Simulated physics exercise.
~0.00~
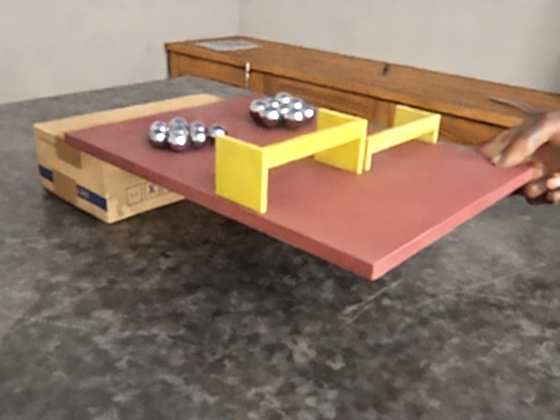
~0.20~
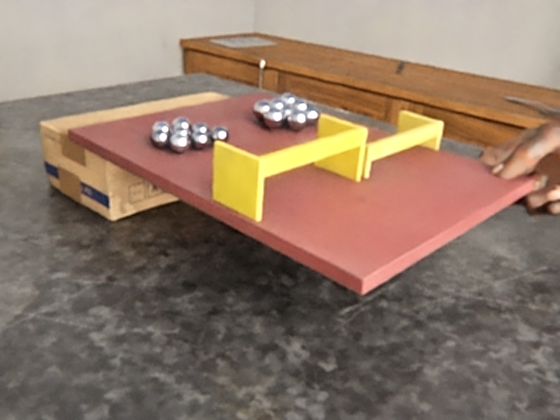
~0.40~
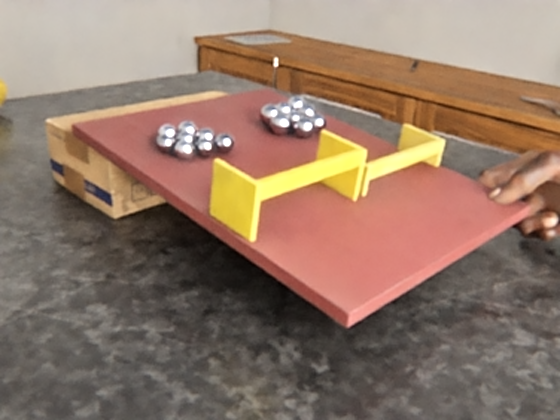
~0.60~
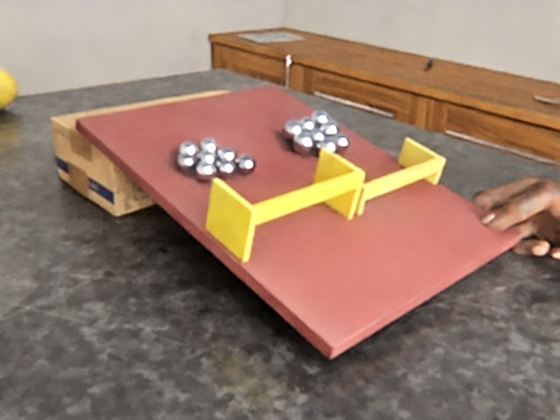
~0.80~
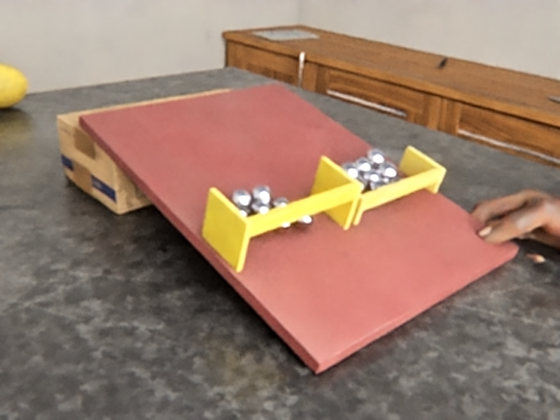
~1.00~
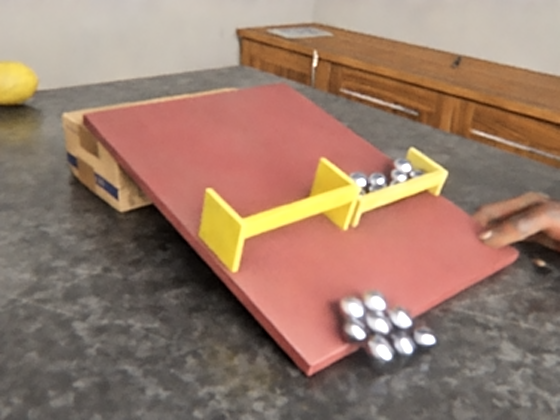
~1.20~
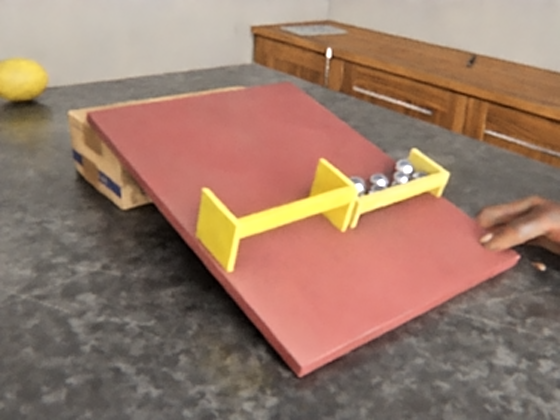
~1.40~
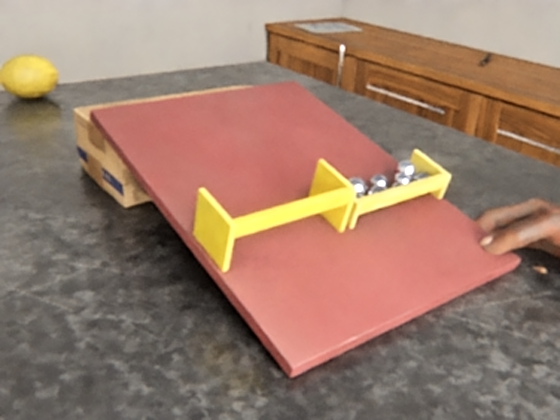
Hand lowering red board into a ramp, steel balls rolling to yellow gates, nearer group slipping under and away, farther group held.
